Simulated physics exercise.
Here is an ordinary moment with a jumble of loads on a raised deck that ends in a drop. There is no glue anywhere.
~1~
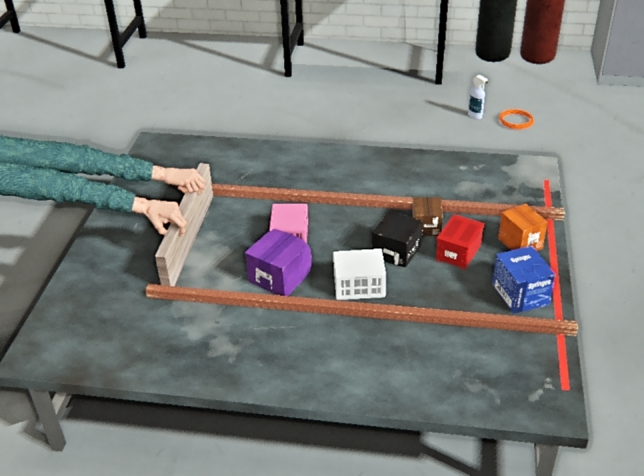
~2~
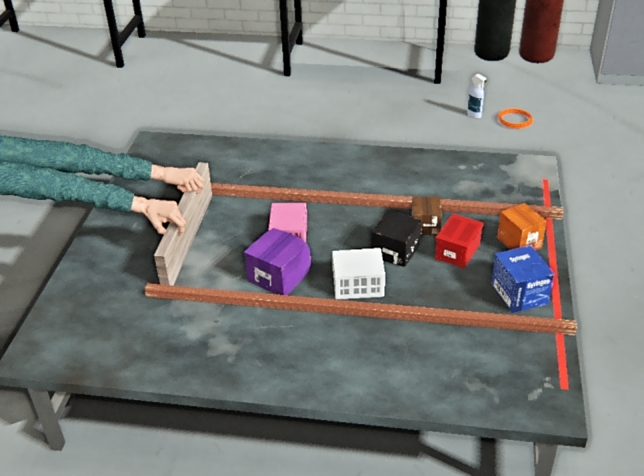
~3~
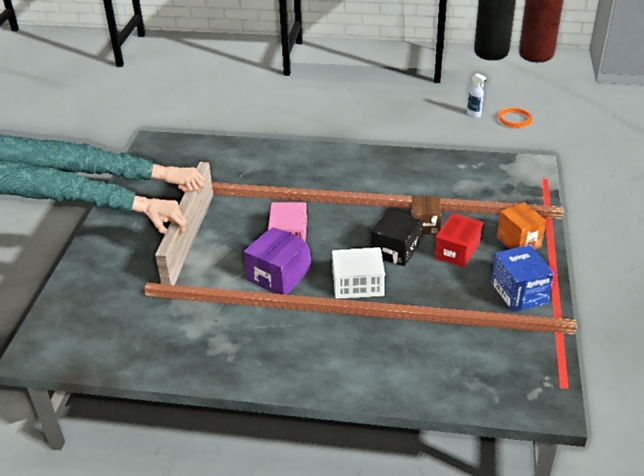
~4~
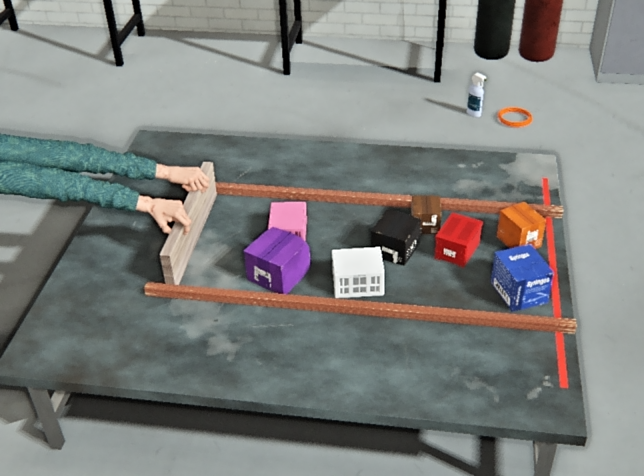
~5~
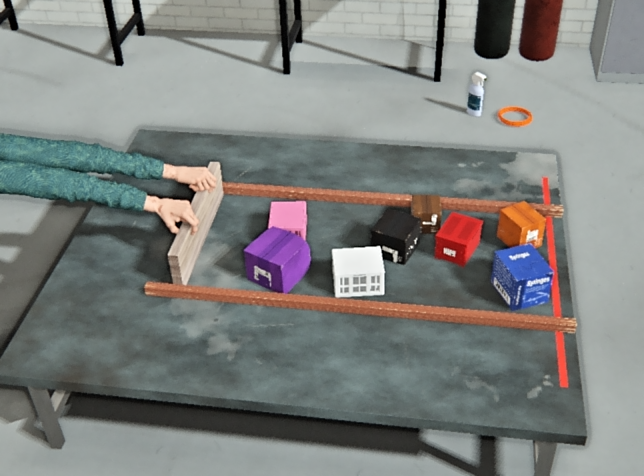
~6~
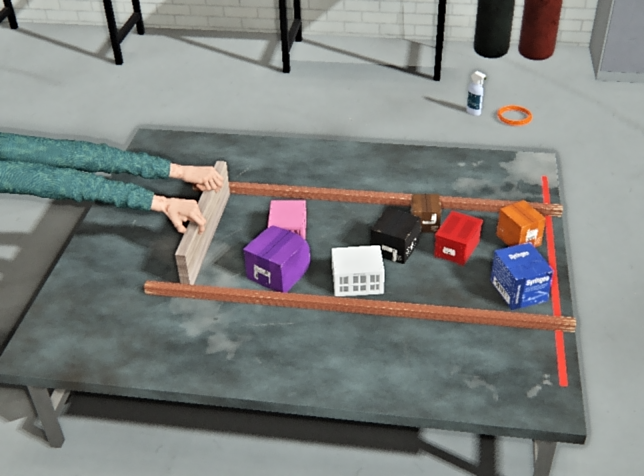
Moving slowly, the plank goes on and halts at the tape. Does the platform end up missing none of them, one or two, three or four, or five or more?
No fewer than five are pushed off.
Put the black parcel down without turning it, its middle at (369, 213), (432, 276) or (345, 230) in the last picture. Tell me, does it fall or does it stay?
Taking the starts in order, it falls away, then falls away, then falls away.
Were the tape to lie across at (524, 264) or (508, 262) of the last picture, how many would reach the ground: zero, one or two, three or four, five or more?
The first spot gives at least five, the second gives either three or four.
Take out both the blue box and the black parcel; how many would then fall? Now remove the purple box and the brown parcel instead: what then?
That gives 6 for the first pair taken away and 6 for the second.
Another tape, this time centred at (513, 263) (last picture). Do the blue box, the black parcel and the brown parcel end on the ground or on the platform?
I'd say the blue box gets knocked off, the black parcel gets knocked off and the brown parcel stays aboard.
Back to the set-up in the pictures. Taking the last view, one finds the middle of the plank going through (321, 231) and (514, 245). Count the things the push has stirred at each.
At the one place 3, at the other 8.
Soon after, none off yet; orange parcel at rest near (521, 227); blue box at rest near (521, 276); red tote at rest near (458, 238).
After that, none off yet; orange parcel displaced about its own width near (551, 223); blue box displaced a little near (549, 276); red tote displaced about its own width near (524, 243).
In the end, the number that fall off is five or more; gone, pink crate, purple box, white crate, black parcel, brown parcel, red tote, blue box and orange parcel.
